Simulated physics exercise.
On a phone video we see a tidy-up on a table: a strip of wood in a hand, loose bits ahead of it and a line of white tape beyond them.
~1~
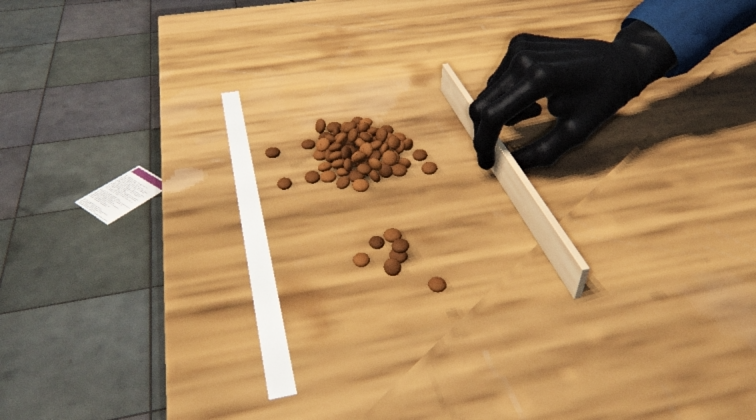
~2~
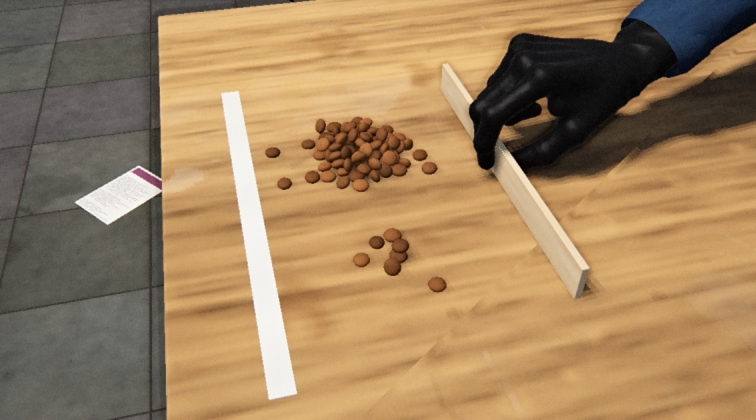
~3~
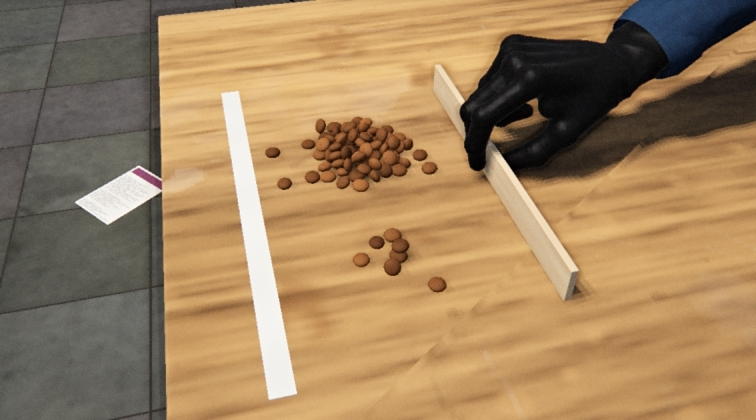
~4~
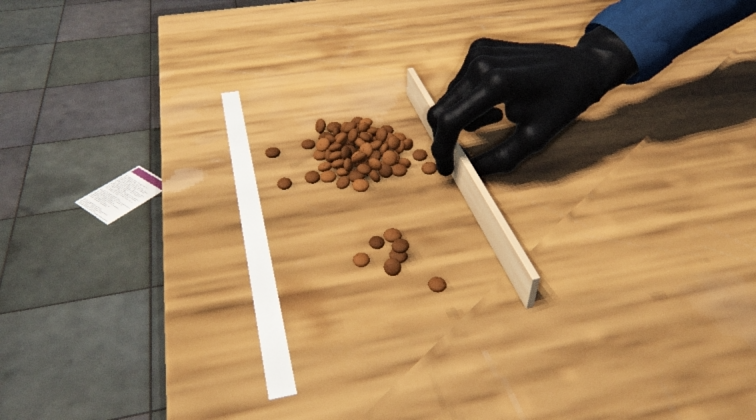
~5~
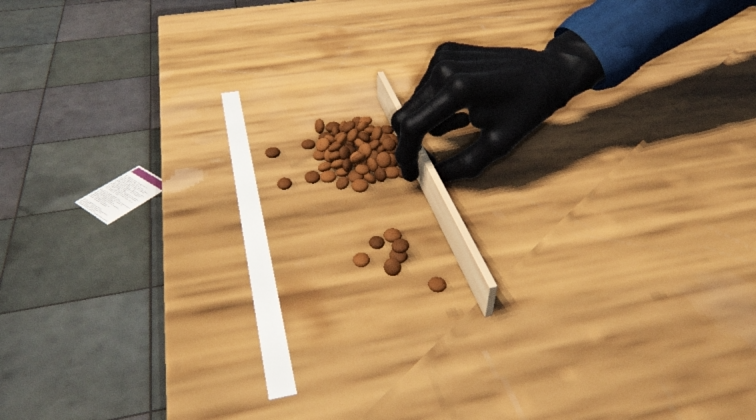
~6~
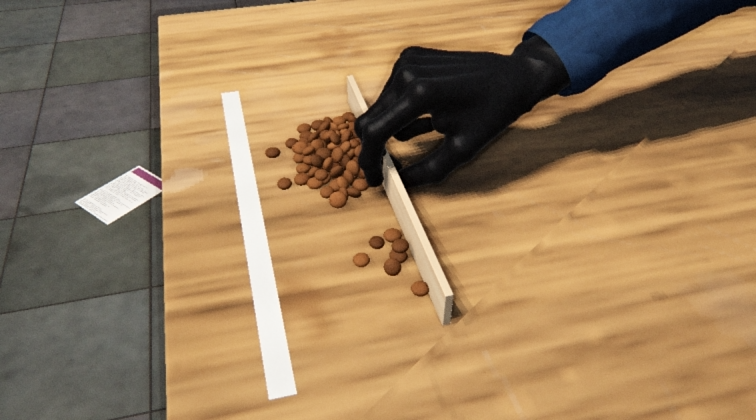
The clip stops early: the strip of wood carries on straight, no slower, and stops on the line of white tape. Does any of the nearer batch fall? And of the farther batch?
The nearer batch? It does not fall. The farther batch? It does not all stay up.
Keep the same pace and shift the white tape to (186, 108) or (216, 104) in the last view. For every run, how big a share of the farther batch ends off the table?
First stop around 90 per cent, second stop around 30 per cent.
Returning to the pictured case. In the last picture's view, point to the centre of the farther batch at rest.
Probably somewhere close to (201, 175).
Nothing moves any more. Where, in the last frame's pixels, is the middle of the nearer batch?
Roughly (238, 284) in pixels.
Then, 0.34 s after the last picture, strip of wood still moving, near (310, 176); nearer batch all on the table, its front near (306, 272); farther batch all on the table, its front near (219, 157).
Then, 0.71 s after the last picture, strip of wood stopped at the white tape; nearer batch all on the table, its front near (221, 287); farther batch a stray few over the edge.
Then, 0.99 s after the last picture, strip of wood stopped at the white tape; nearer batch all on the table, its front near (221, 287); farther batch a small part over the edge.
At rest, strip of wood stopped at the white tape; nearer batch all on the table, its front near (221, 287); farther batch a small part over the edge.
